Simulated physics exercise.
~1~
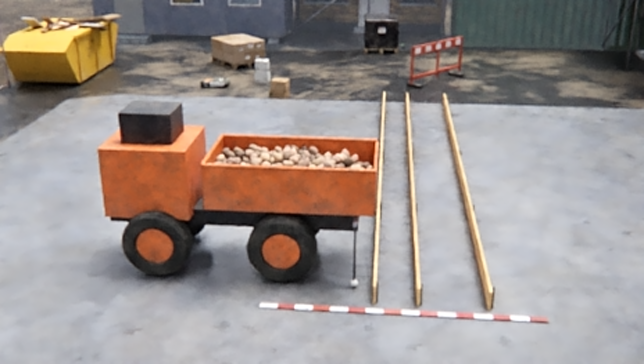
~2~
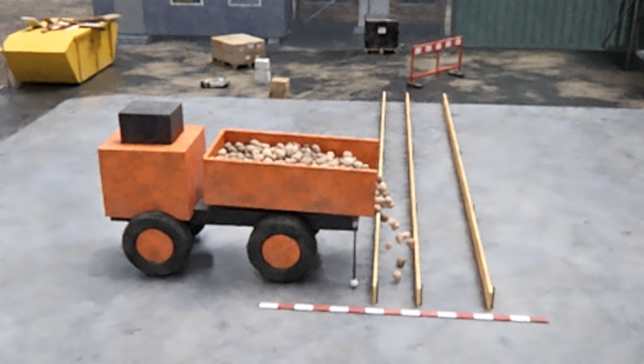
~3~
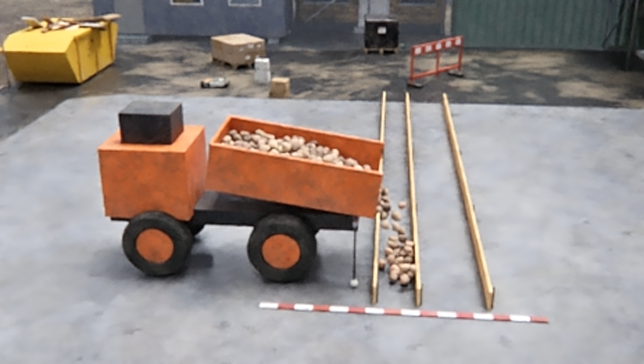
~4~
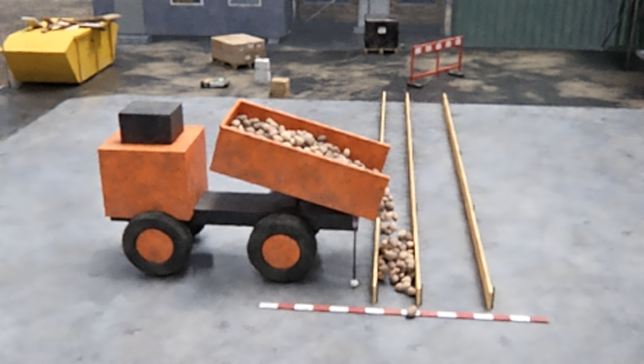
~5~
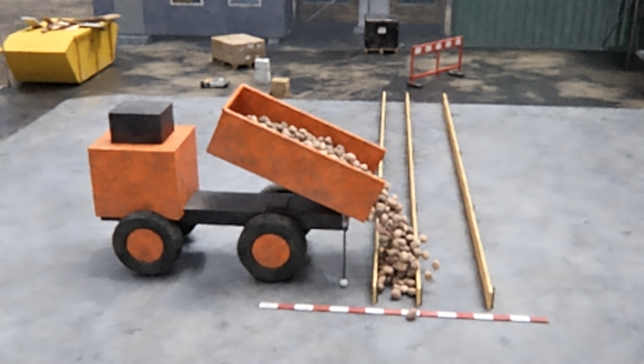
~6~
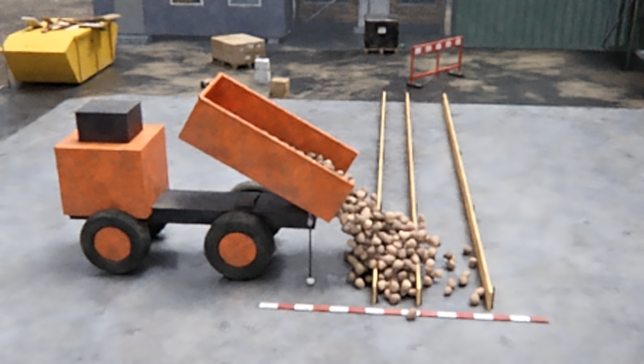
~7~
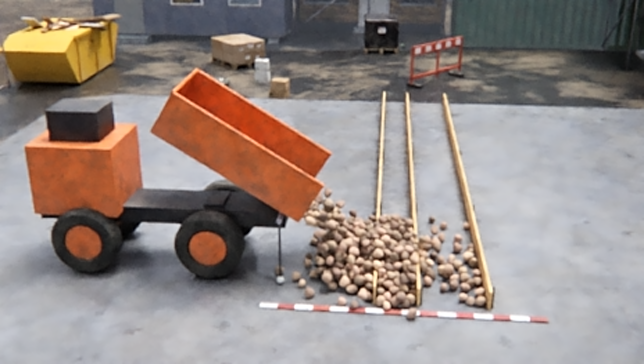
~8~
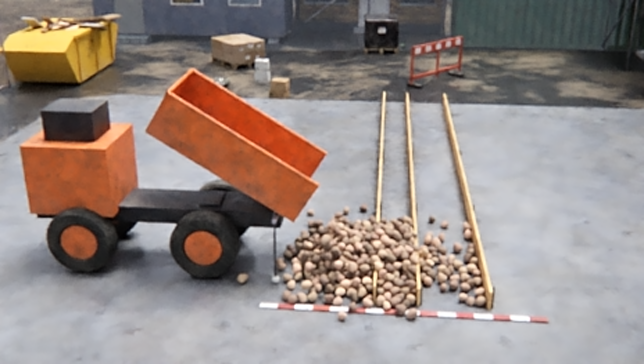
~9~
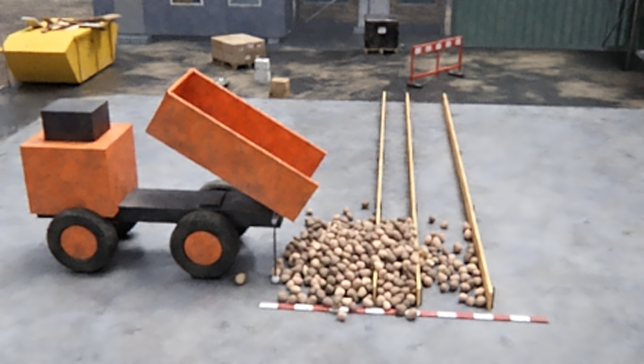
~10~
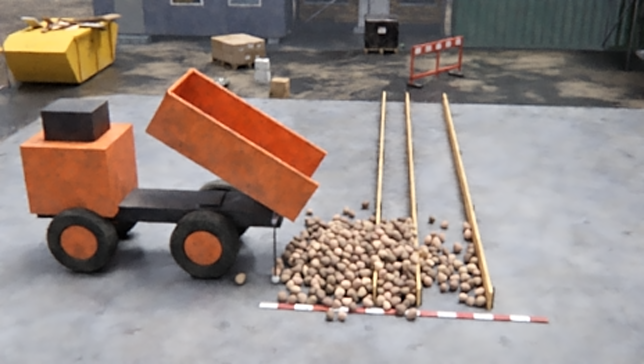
On a grey concrete yard, with a yellow skip and a red barrier behind, an orange tipper truck stands loaded with brown cobbles beside three long wooden boards and a red-and-white staff. Its body begins to tilt, and the first stones trickle from the rear between the nearer boards. As the tilt steepens, the stream thickens and the truck rolls left, spreading stones over the boards and onto the open floor. The truck stops with its body raised and empty. The cobbles settle in a low heap, mostly left of the boards and in the near bay, with a few in the far bay.
